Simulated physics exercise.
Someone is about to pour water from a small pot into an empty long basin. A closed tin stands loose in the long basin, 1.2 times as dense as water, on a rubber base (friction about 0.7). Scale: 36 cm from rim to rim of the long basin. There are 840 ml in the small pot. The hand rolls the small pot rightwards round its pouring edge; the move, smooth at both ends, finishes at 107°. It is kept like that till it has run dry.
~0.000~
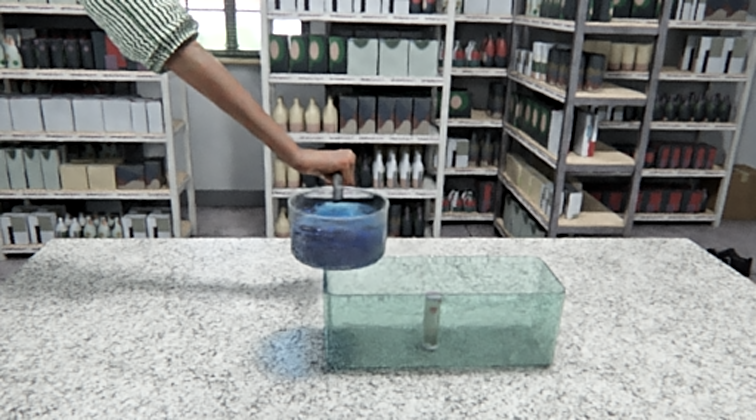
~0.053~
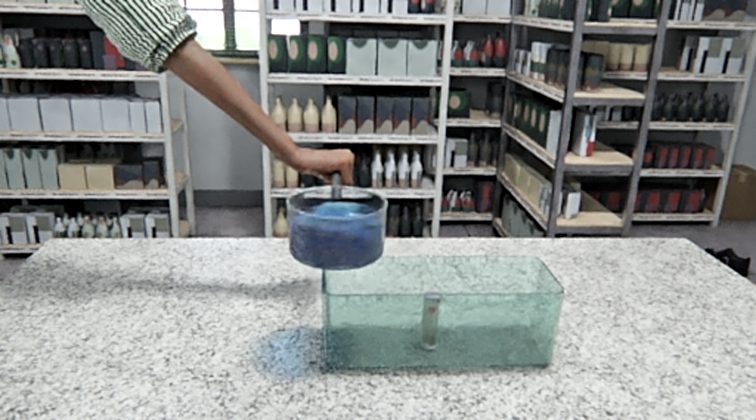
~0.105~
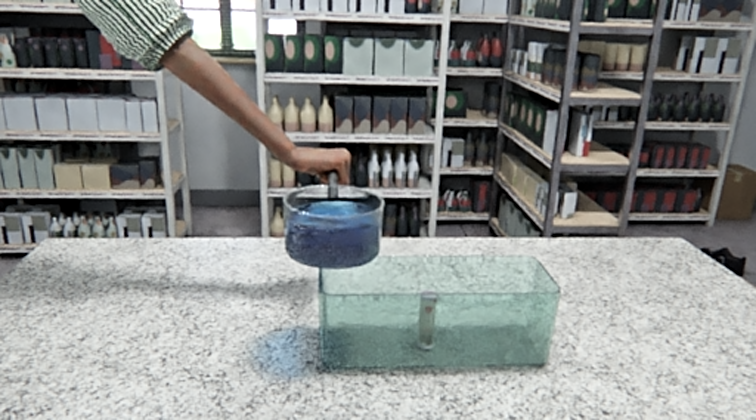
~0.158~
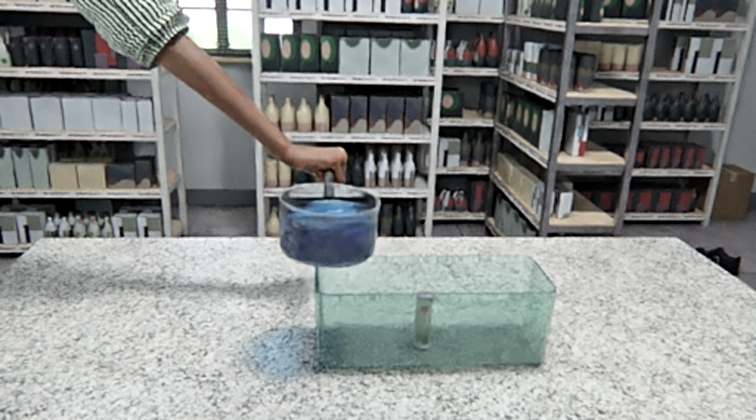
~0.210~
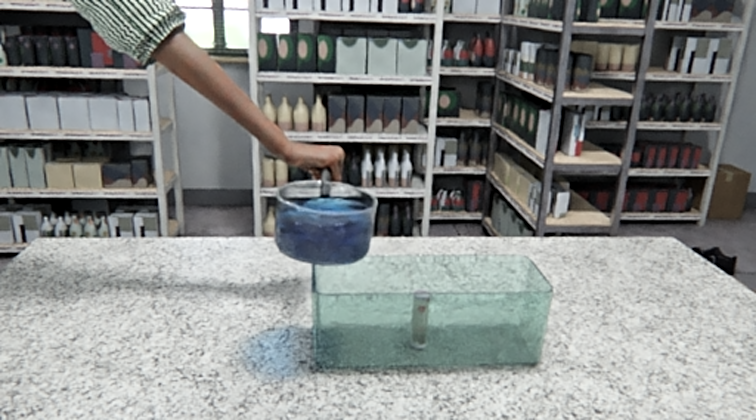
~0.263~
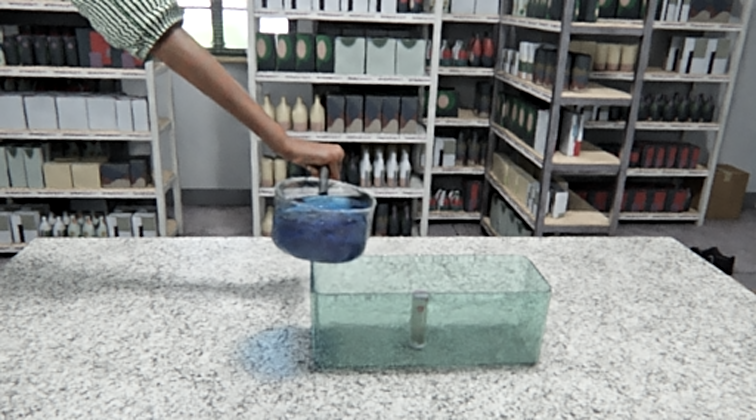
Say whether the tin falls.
It stays up.
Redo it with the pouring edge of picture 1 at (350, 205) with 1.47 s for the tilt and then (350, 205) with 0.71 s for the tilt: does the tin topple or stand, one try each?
First it topples; then it falls.
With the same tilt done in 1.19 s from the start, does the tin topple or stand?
The tin keeps standing.
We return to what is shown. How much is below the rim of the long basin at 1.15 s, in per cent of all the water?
About 66 per cent.
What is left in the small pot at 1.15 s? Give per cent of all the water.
About 16 per cent.
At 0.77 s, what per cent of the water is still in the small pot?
Some 76 per cent.
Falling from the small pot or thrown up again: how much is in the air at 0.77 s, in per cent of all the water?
Some 20 per cent.
Then, 0.77 s in, the tilt is 58° and 76 per cent is still to pour; the tin stands where it began.
Then, 1.15 s in, the tilt is 95° and 16 per cent is still to pour; the tin stands where it began.
Then, 1.54 s in, the tilt is 107° and 0 per cent is still to pour; the tin stands where it began.
Then, 1.97 s in, the tilt is 107° and 0 per cent is still to pour; the tin stands where it began.
Finally, the tin stands where it began.
